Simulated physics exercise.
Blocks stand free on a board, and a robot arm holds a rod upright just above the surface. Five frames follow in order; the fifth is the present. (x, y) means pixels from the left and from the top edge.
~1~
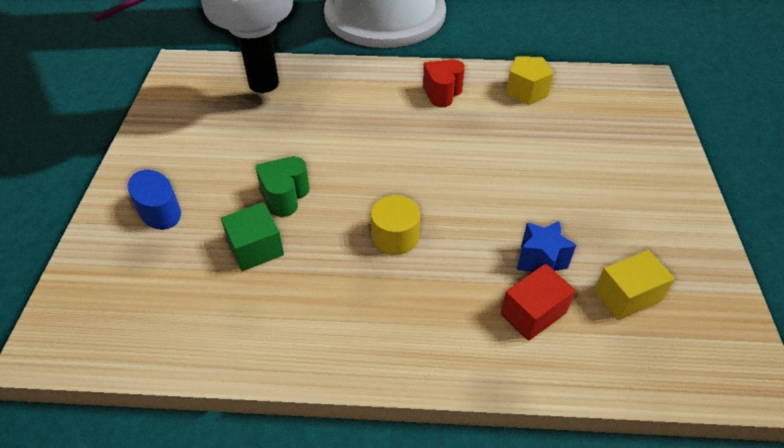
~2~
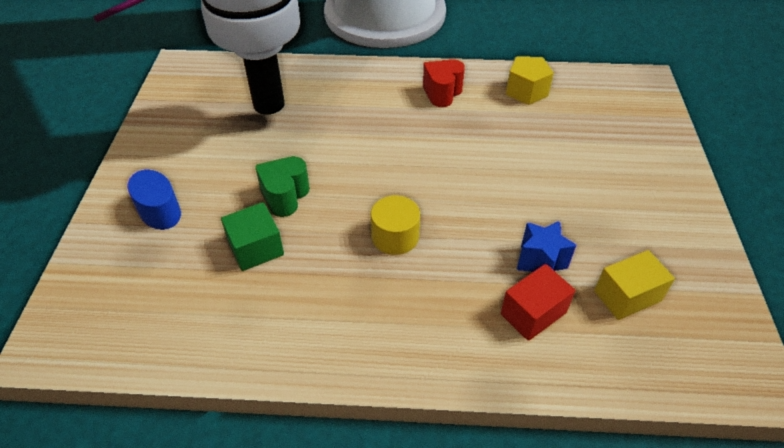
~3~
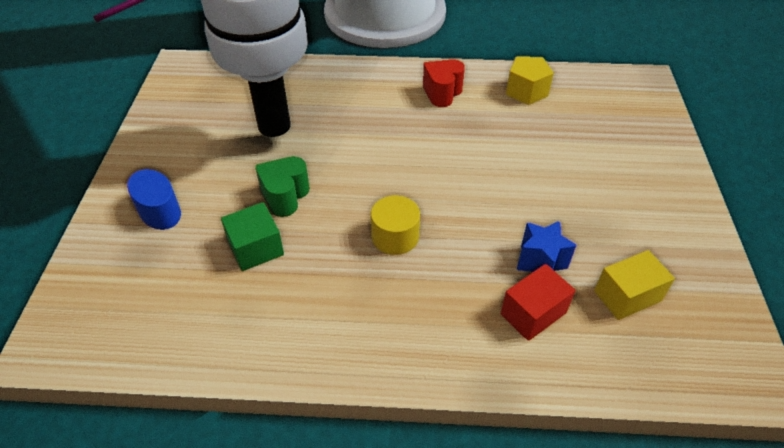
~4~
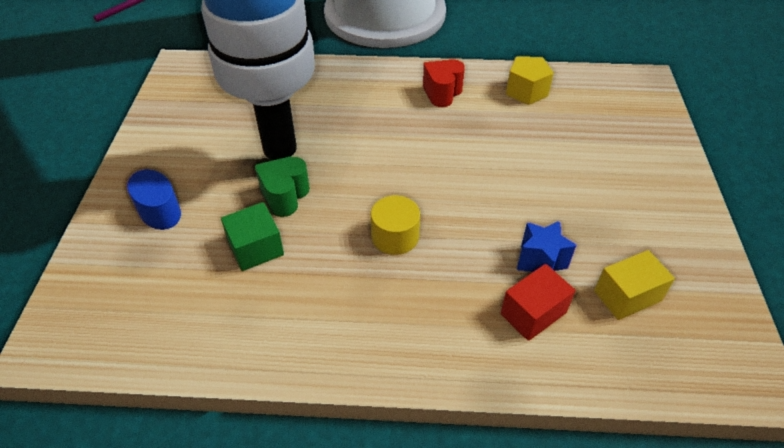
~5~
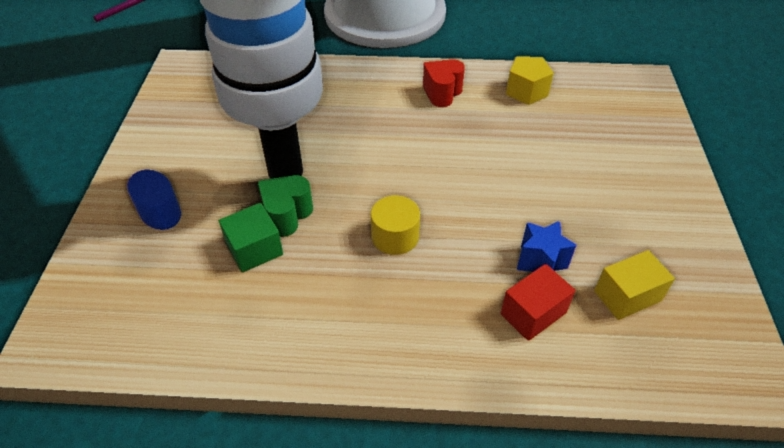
On a wooden board, a robot arm moves a black rod toward the viewer, nudging a green heart-shaped block among scattered coloured blocks.
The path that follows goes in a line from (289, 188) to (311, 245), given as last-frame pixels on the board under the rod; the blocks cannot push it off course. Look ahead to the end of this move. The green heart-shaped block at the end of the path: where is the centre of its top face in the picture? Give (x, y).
Pixel (296, 254).
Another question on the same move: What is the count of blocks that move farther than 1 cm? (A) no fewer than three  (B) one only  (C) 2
B
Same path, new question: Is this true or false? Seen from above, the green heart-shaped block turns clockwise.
The statement is true.
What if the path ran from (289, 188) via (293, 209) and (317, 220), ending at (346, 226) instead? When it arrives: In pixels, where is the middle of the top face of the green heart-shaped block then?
Around pixel (301, 226).
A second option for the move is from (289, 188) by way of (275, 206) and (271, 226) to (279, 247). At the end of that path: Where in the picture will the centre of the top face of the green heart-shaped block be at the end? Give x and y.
Roughly at (308, 239).
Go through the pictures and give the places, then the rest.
The first frame shows lower end of the rod at (264, 84), tops of blocks, green four-sided block at (249, 224), green heart-shaped block at (281, 173), yellow disc at (395, 213).
The second frame shows rod at (269, 105), blocks as before.
The third frame shows rod at (275, 127), blocks as before.
The fourth frame shows rod at (280, 149), blocks as before.
The fifth frame shows rod at (286, 172), green four-sided block at (248, 225), green heart-shaped block at (282, 192), yellow disc at (395, 213).
What follows on the original path. Halfway along, rod at (297, 200); green four-sided block at (244, 228); green heart-shaped block at (293, 222).
At the end, rod at (309, 230); green four-sided block at (244, 228); green heart-shaped block at (296, 254), turned 25° clockwise; yellow disc not moved.
